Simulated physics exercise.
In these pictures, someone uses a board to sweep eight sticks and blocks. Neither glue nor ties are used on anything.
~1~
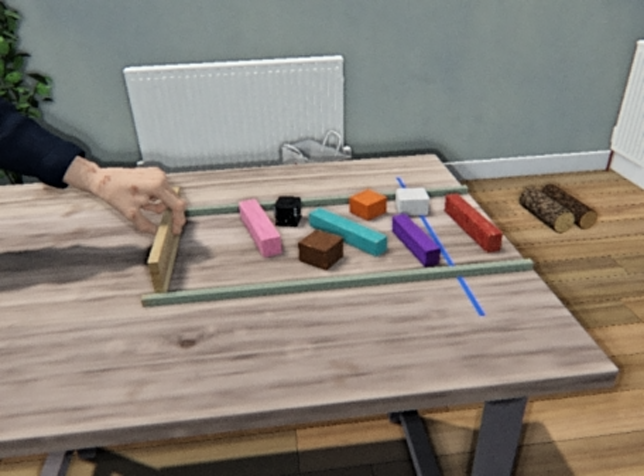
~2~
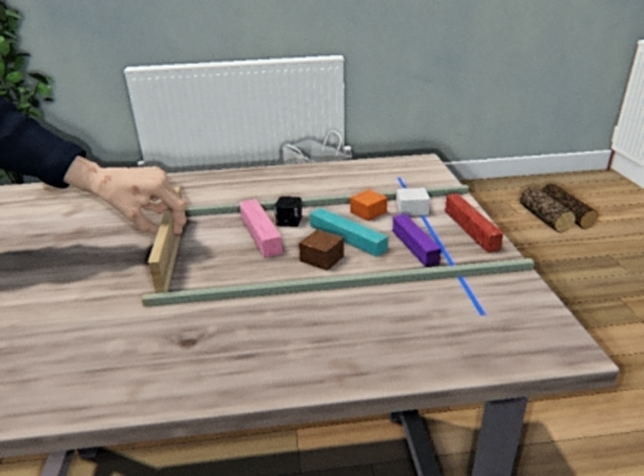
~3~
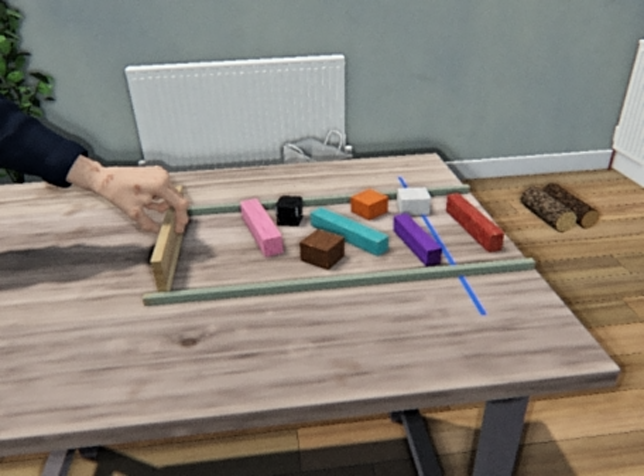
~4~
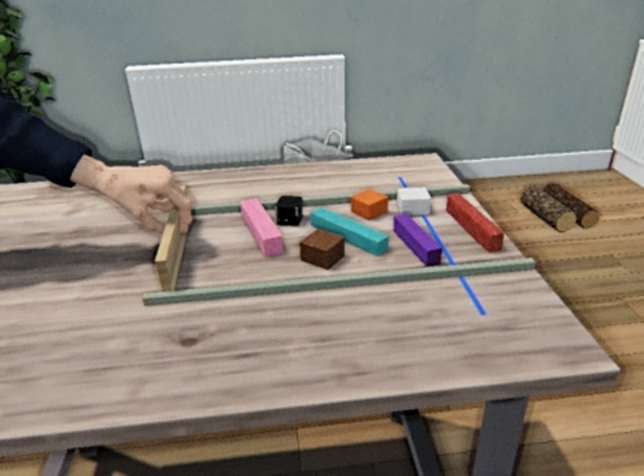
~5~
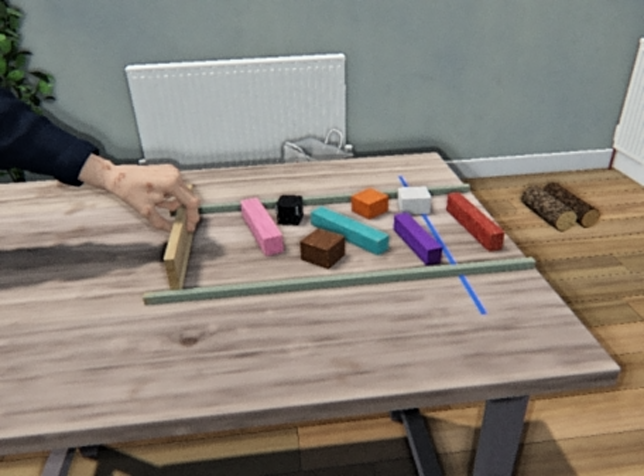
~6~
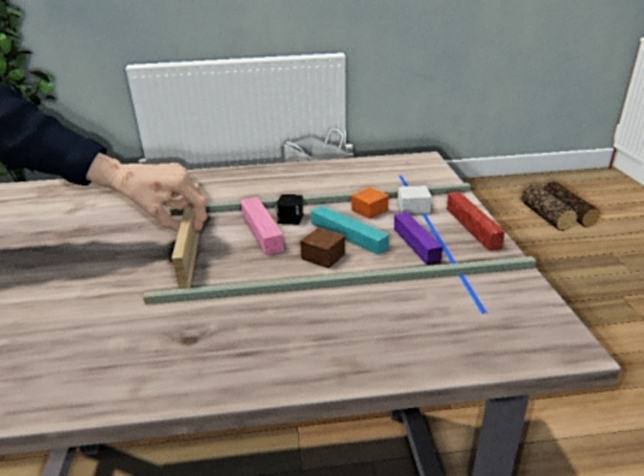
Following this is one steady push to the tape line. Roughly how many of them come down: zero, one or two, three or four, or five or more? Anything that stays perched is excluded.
Band: One to two.
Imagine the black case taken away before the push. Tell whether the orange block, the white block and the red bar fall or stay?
Well, the orange block is left in place, the white block is left in place and the red bar topples off.
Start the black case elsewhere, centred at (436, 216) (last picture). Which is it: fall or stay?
From there it remains up.
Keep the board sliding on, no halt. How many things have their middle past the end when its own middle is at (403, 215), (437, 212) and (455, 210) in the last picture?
Middles past end - pos 1: 0, pos 2: 2, pos 3: 4.
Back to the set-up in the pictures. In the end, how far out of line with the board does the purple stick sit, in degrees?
Somewhere near 10 degrees, I'd say.
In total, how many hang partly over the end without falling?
I'd put it at 1.
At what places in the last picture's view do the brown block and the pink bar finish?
Answer: First (464, 243), after that (436, 210).
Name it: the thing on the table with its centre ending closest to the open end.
Result: The orange block.
Soon after, none off yet; red bar at rest near (473, 220); white block at rest near (414, 200); purple stick at rest near (417, 237).
After that, none off yet; red bar at rest near (473, 220); white block moving near (417, 200); purple stick at rest near (417, 237).
And then, none off yet; red bar displaced a little near (494, 218); white block displaced well along near (466, 196); purple stick displaced a little near (459, 232).
In the end, the number that fall off is one or two; gone, white block and red bar.
